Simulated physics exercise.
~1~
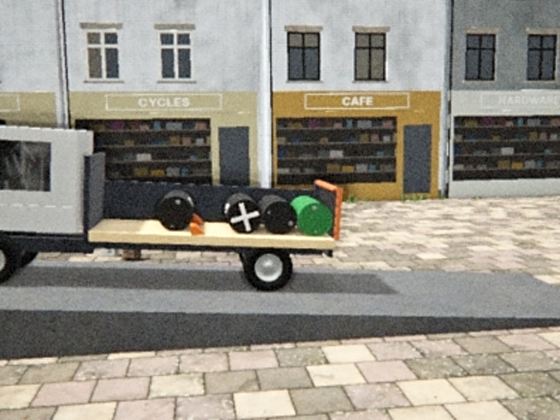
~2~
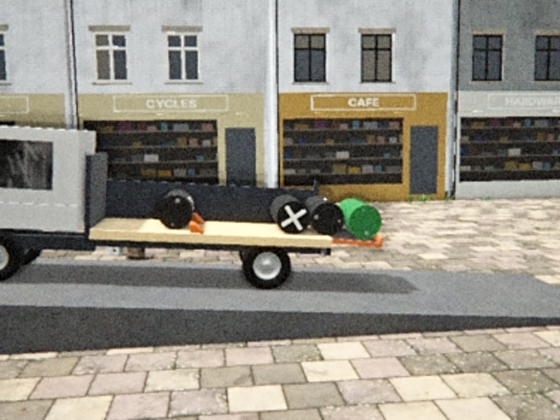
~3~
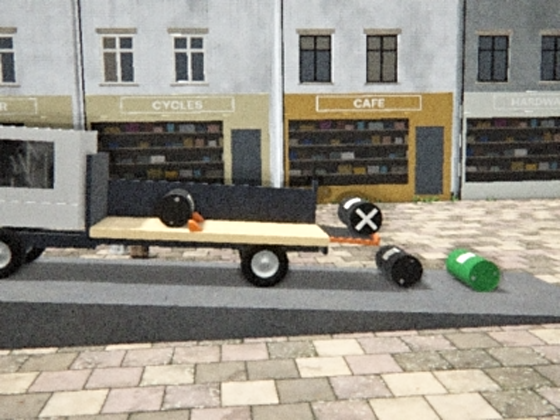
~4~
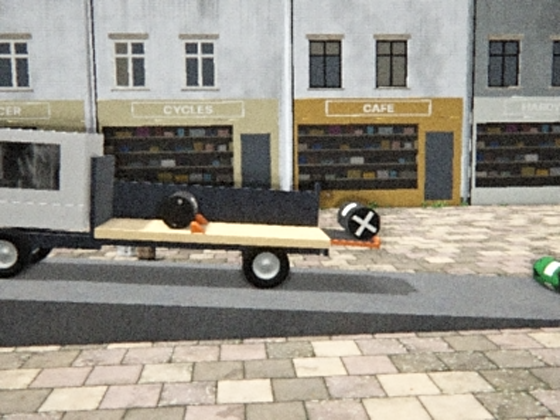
A pale-cabbed pick-up with a light wooden bed stands on a gentle grey slope, seen from the side before a row of shops, its tail to the right. Three black drums, one bearing a white cross, and a green drum at the rear lie on the bed behind an orange tailgate. The tailgate swings down and the green drum rolls out over it, with a plain black one following to the ground. The crossed drum rolls onto the lowered gate and stops there, while another black drum stays behind the orange chock. Finally, the green drum lies at the far right.
